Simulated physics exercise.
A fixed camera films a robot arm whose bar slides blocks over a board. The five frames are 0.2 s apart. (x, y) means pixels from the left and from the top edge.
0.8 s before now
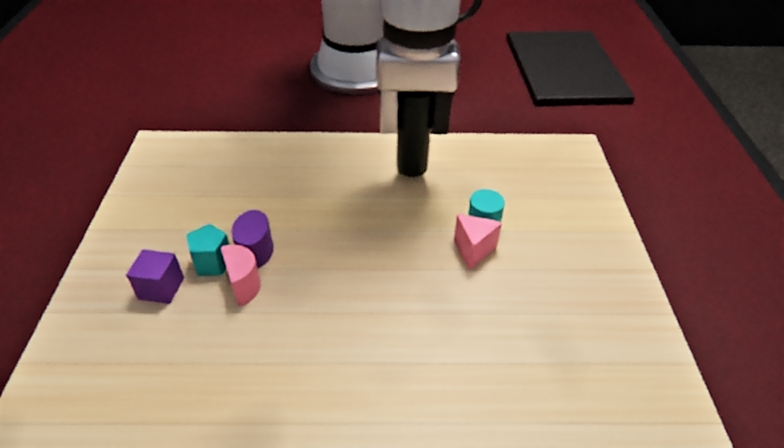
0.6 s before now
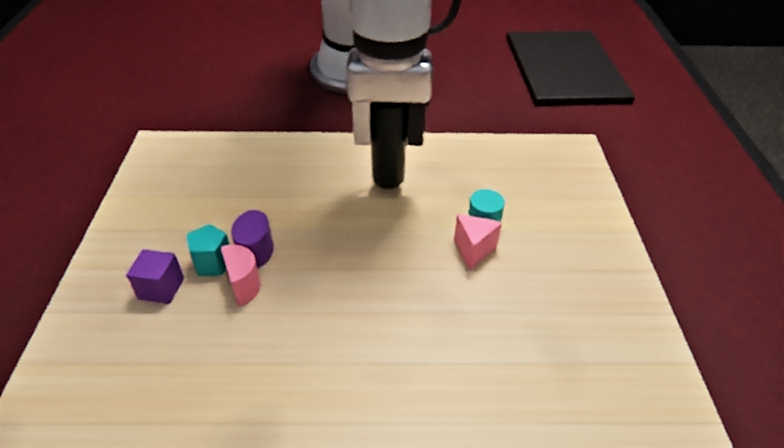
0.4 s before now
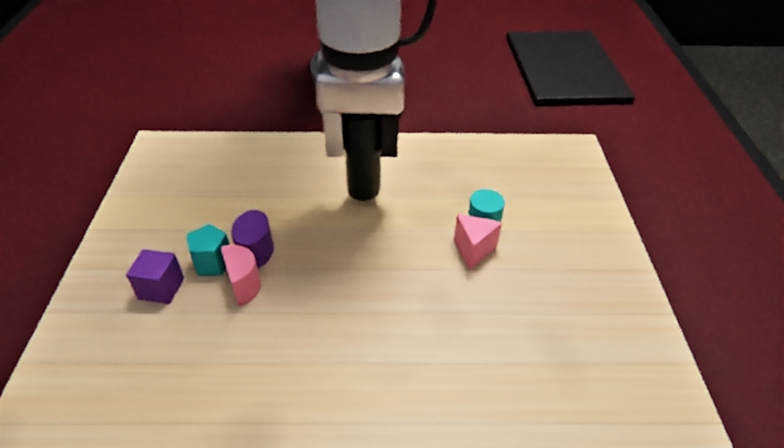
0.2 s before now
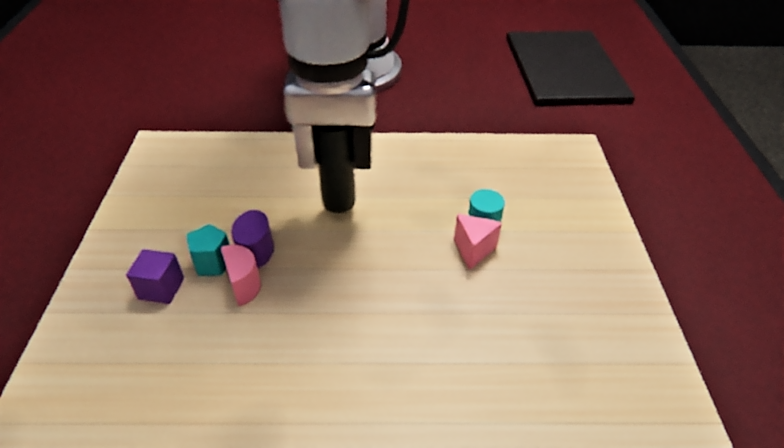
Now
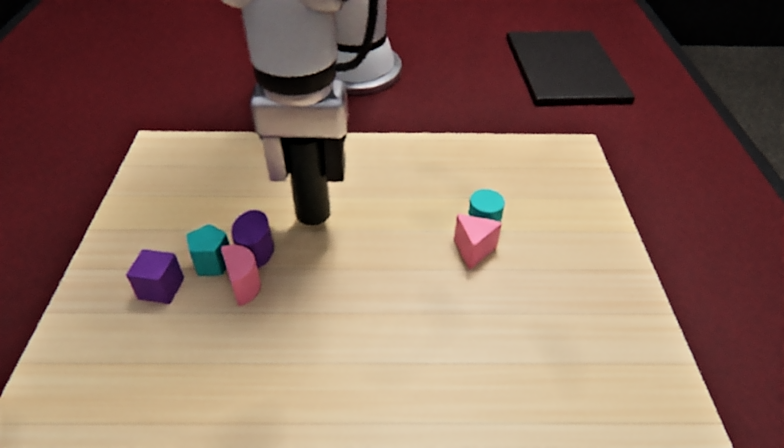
A robot arm moves its black bar left and nearer above the board, pushing nothing.
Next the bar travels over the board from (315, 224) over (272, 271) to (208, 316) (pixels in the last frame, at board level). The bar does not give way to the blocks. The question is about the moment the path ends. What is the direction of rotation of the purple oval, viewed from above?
From above, the purple oval will be seen to turn clockwise.
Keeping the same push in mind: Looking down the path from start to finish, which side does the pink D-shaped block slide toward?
Well, taking the path from its start to its end as straight ahead, the pink D-shaped block moves to the right.
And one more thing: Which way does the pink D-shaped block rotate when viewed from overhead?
Looking from above, the answer is clockwise.
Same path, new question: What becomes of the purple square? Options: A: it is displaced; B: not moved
Answer: B.
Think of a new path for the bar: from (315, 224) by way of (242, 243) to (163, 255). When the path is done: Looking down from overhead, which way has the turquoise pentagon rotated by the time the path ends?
Answer: Clockwise.
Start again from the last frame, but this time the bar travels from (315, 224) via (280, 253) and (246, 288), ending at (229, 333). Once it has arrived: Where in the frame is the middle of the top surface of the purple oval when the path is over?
Top centre: (217, 237).
On the path given first. One third of the way, bar (285, 246); purple oval (247, 227).
Two thirds of the way, bar (249, 277); turquoise pentagon (199, 238), turned 15° anticlockwise; pink D-shaped block (208, 278); purple oval (240, 229), turned 25° clockwise.
At the end, bar (204, 306); purple square unmoved; turquoise pentagon (199, 238), turned 15° anticlockwise; pink D-shaped block (157, 299), turned 40° clockwise; purple oval (240, 229), turned 25° clockwise.
